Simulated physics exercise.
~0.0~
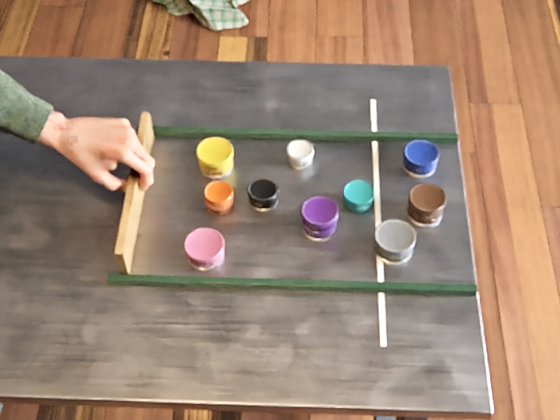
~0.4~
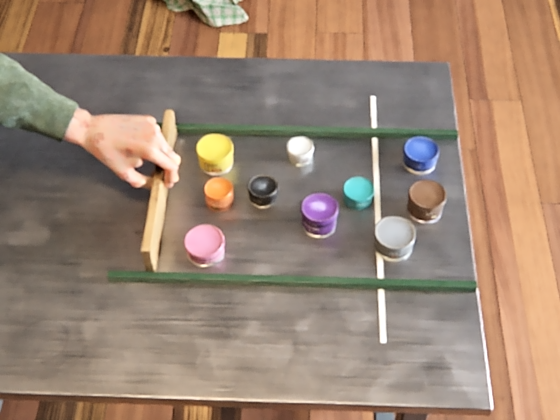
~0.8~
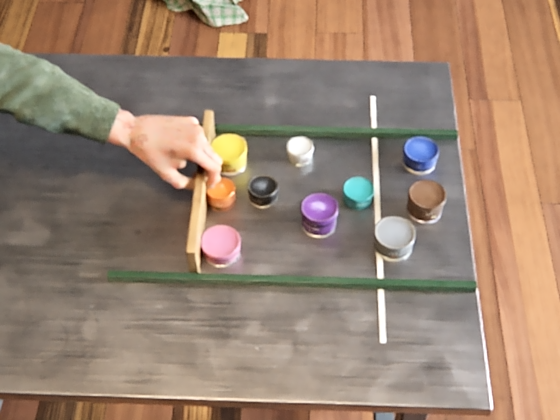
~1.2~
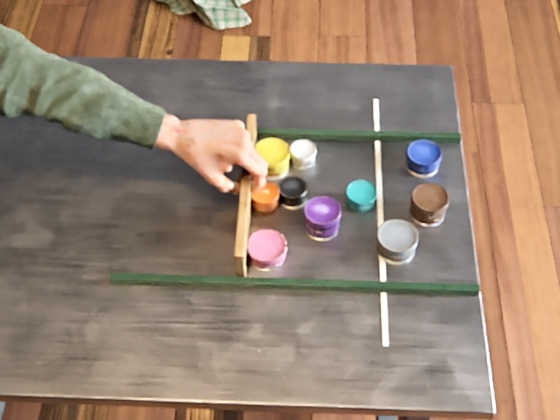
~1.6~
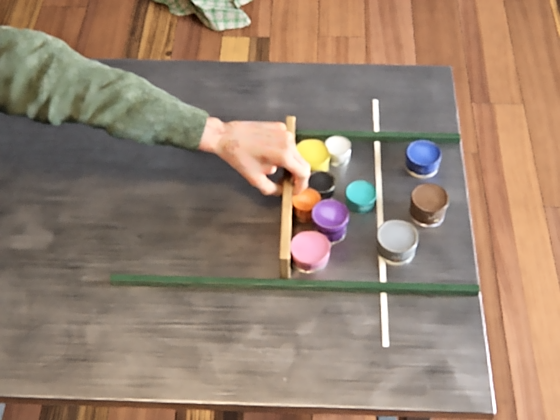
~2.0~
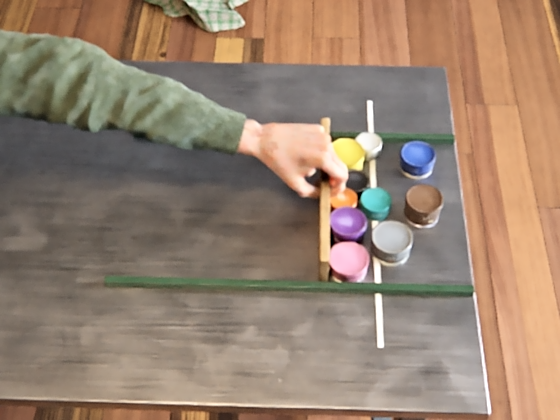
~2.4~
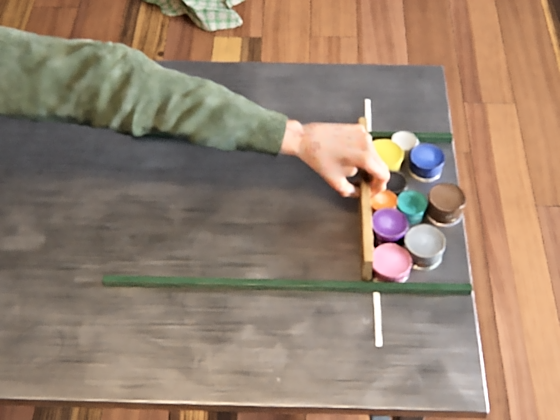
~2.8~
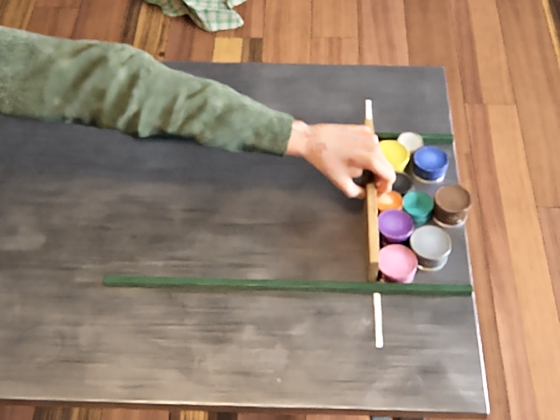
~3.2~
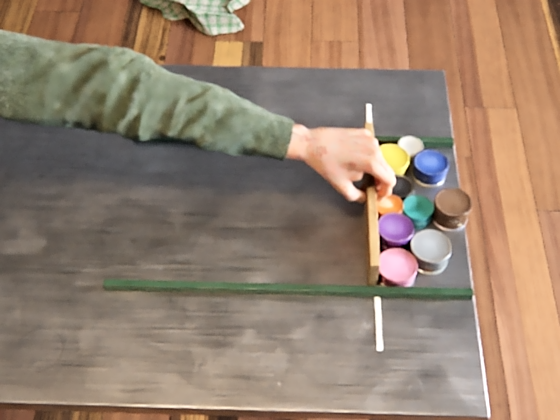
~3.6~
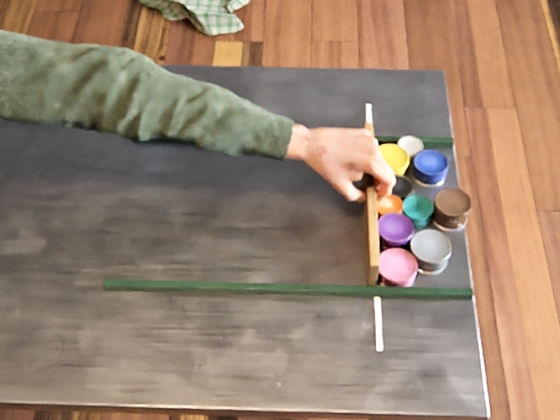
A hand in a green sleeve grips an upright wooden board at the left of a dark tabletop, seen from above on a wooden floor. Ten small coloured tubs stand to its right between two green rails, with a pale strip crossing near the right end. The hand slides the board rightward, and it gathers the yellow, orange and pink tubs, then the black, white and purple ones. The teal, grey, blue and brown tubs are caught up as the cluster packs together. The board halts at the strip, with every tub still on the table, crowded near its right edge.
